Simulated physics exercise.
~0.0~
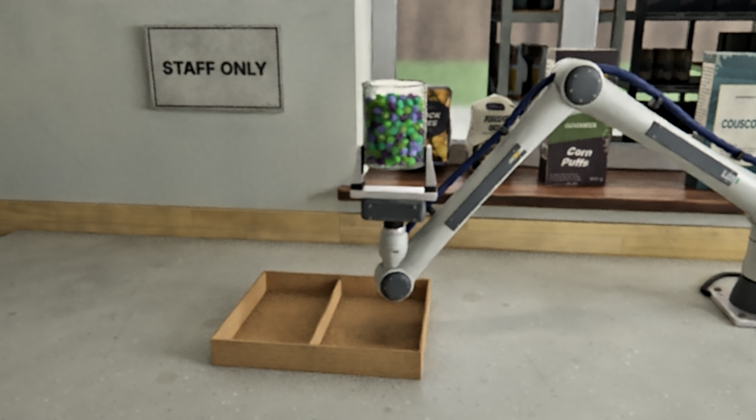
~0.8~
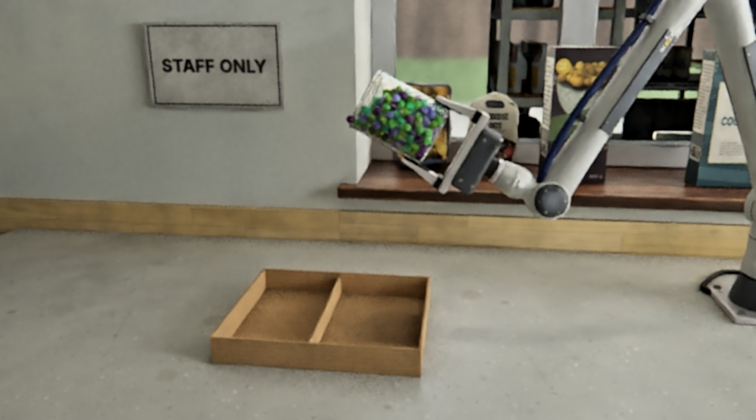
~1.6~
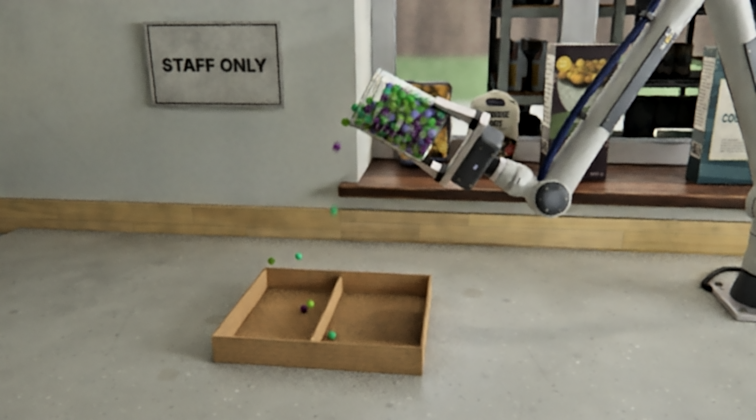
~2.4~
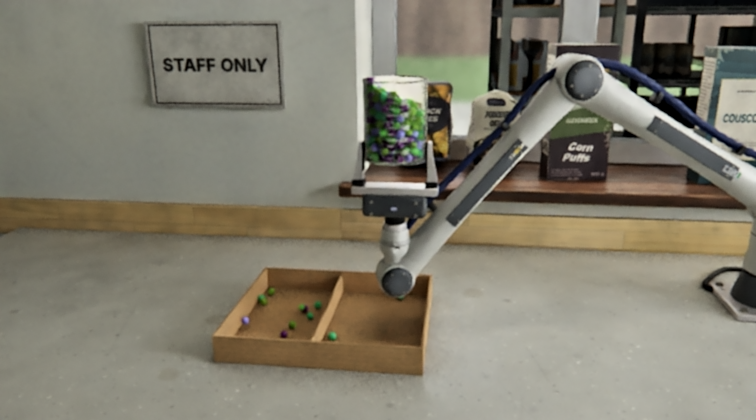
A white robot arm, reaching in from the right, holds up a clear cup full of small round sweets in green, purple and blue. Seen from the front by a slightly swaying camera, a brown tray split in two rests on a grey surface below, with a "STAFF ONLY" sign on the wall behind and a shelf of food packets at right. The arm tilts the cup over to the left, its mouth pointing away from the robot. A few sweets drop towards the tray. Finally the arm sets the cup upright again, still mostly full, with a small scattering lying mainly in the tray's left part.
